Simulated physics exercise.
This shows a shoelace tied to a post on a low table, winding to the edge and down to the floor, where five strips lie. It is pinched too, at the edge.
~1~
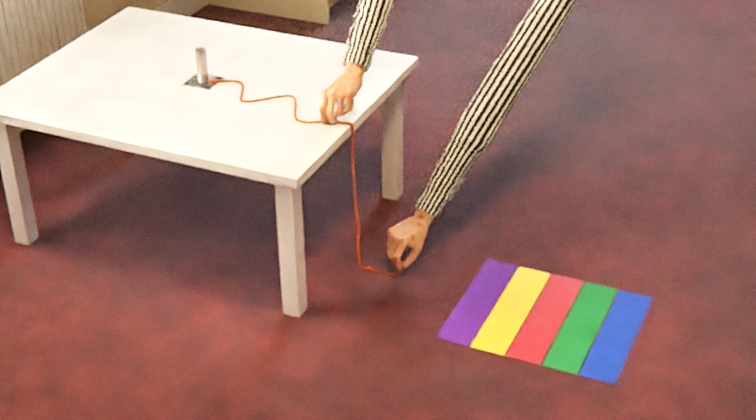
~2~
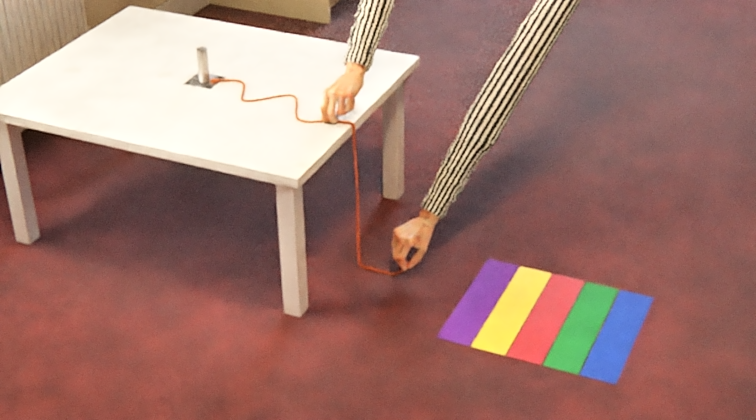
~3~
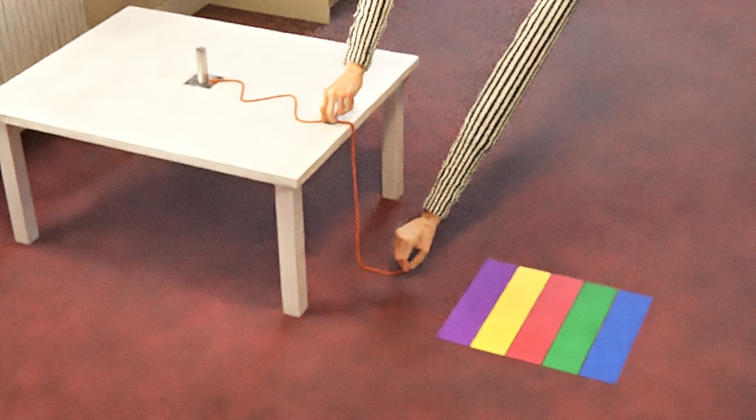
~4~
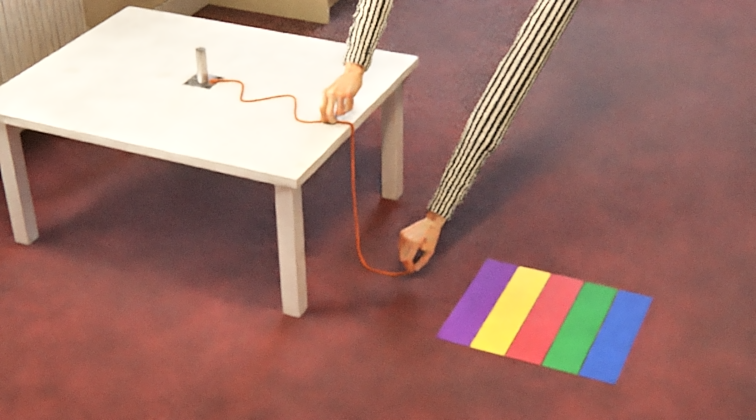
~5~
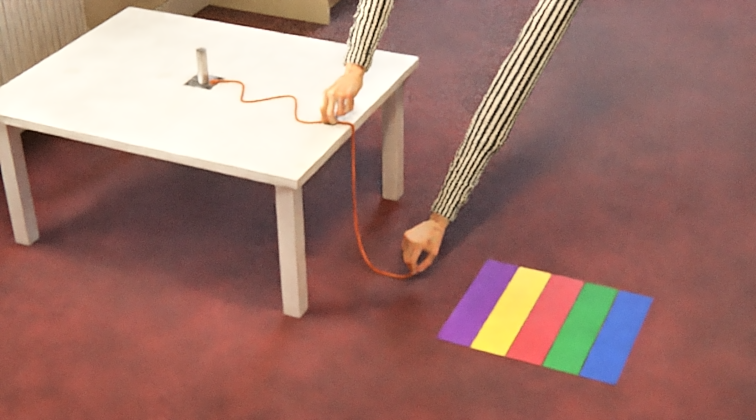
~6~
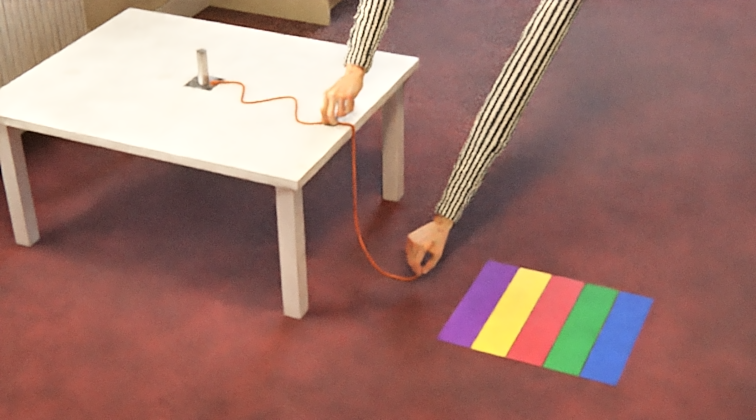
In a room with a mottled dark red floor, seen from above at an angle, a low white table stands at the left. An orange-red cord runs from a small post across the tabletop, pinched at the edge by one hand, and hangs toward purple, yellow, red, green and blue strips. A lower hand in a striped sleeve draws its end slightly right, while the upper hand and camera stay still.
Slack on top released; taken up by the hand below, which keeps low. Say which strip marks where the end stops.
The green strip marks it.
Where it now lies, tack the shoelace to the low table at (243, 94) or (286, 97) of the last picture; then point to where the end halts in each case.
First try at (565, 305), second at (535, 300).
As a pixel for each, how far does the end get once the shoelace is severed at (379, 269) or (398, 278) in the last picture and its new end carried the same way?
First (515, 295), then (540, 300).
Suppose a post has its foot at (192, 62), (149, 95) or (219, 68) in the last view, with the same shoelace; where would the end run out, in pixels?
You'd find it around (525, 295), then (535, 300), and finally (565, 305).
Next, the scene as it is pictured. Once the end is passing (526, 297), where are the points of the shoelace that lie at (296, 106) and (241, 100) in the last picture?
To (333, 116) and (268, 98).
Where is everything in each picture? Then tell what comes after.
The first frame shows end (402, 266); purple (462, 327); yellow (496, 336); red (531, 345); green (567, 354); blue (604, 363).
The second frame shows end (407, 267); shoelace through (243, 83) (269, 98) (297, 117) (354, 137) (357, 197) (359, 257).
The third frame shows end (409, 267).
The fourth frame shows end (413, 269); shoelace through (242, 83) (268, 98) (296, 117) (352, 137) (354, 197) (361, 258).
The fifth frame shows end (418, 270).
The sixth frame shows end (421, 272); shoelace through (243, 85) (269, 100) (297, 119) (353, 138) (354, 198) (370, 259).
Soon after, end near (526, 297); over yellow.
Then, end near (560, 305); over red.
At full stretch, end near (581, 311); over green. It gets as far as the green strip.
